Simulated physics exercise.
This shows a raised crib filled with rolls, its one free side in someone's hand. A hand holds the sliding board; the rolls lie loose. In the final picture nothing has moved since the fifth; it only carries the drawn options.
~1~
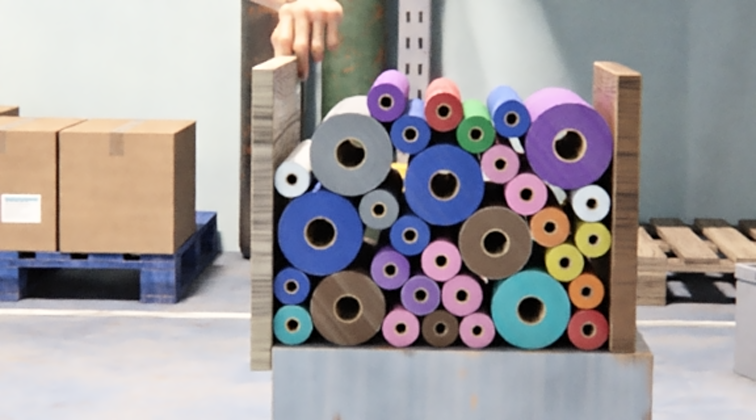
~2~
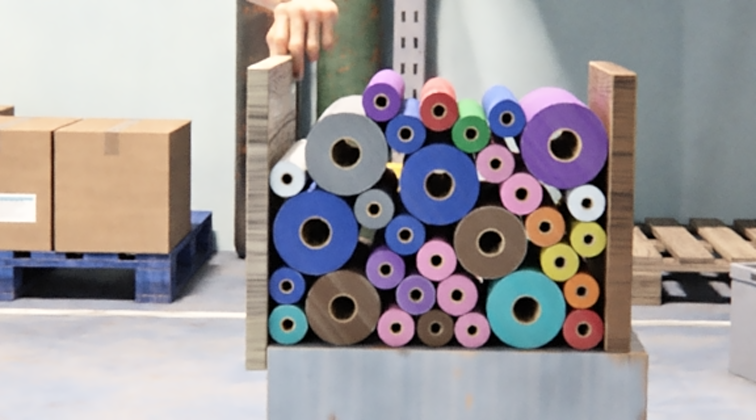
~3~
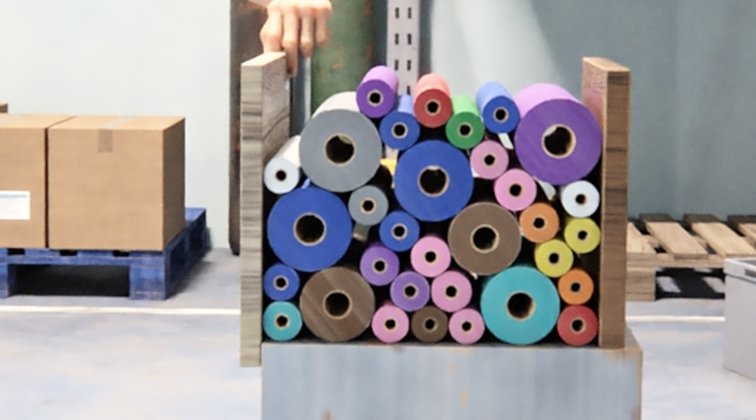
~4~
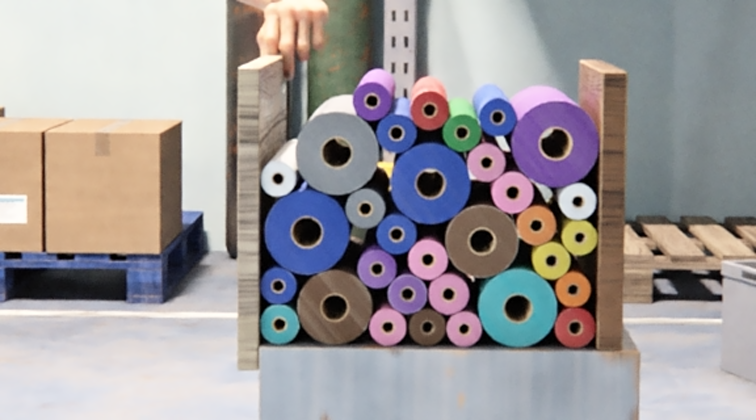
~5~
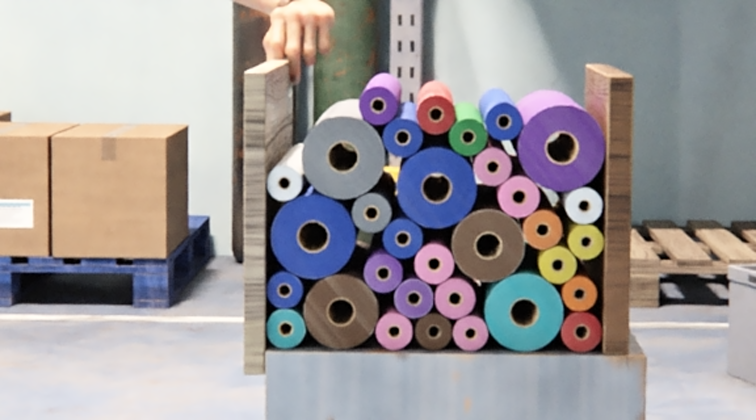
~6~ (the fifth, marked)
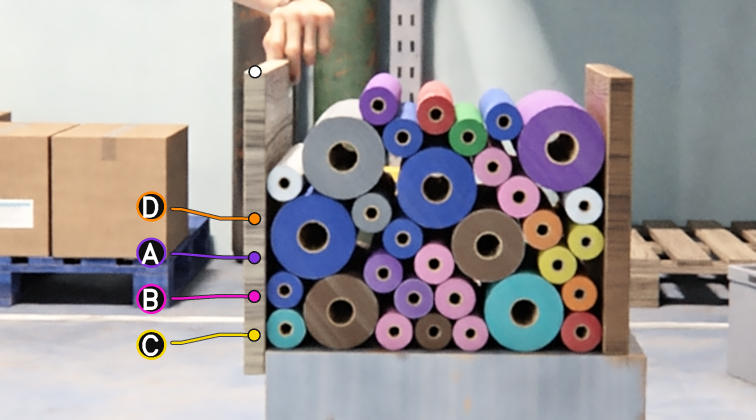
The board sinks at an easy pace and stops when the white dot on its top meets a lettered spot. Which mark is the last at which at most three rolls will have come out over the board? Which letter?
The last mark within the limit is B.
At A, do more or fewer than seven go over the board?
It loses fewer than seven.
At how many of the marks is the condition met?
Three of them.
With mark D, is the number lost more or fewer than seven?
Fewer than seven.
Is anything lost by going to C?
Yes.
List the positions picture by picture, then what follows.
A turquoise roll (293, 325); a turquoise roll (531, 310); a blue roll (320, 232), in the first frame.
A blue roll (315, 232); a brown roll (491, 243), in the second frame.
A grey roll (340, 150); a pink roll (490, 160), in the third frame.
A white roll (578, 201); side board (264, 199), in the fourth frame.
A turquoise roll (286, 329); a turquoise roll (525, 312); a blue roll (313, 236), in the fifth frame.
On the marked copy, A at (254, 257); B at (254, 297); C at (254, 335); D at (255, 219); the white dot at (255, 72).
Following B. Soon after the start, top of the board (267, 167).
Later, top of the board (266, 274).
In the end, top of the board (266, 296), none out over the board.
As for the rest, A none out over the board; C more than three out over the board; D none out over the board.
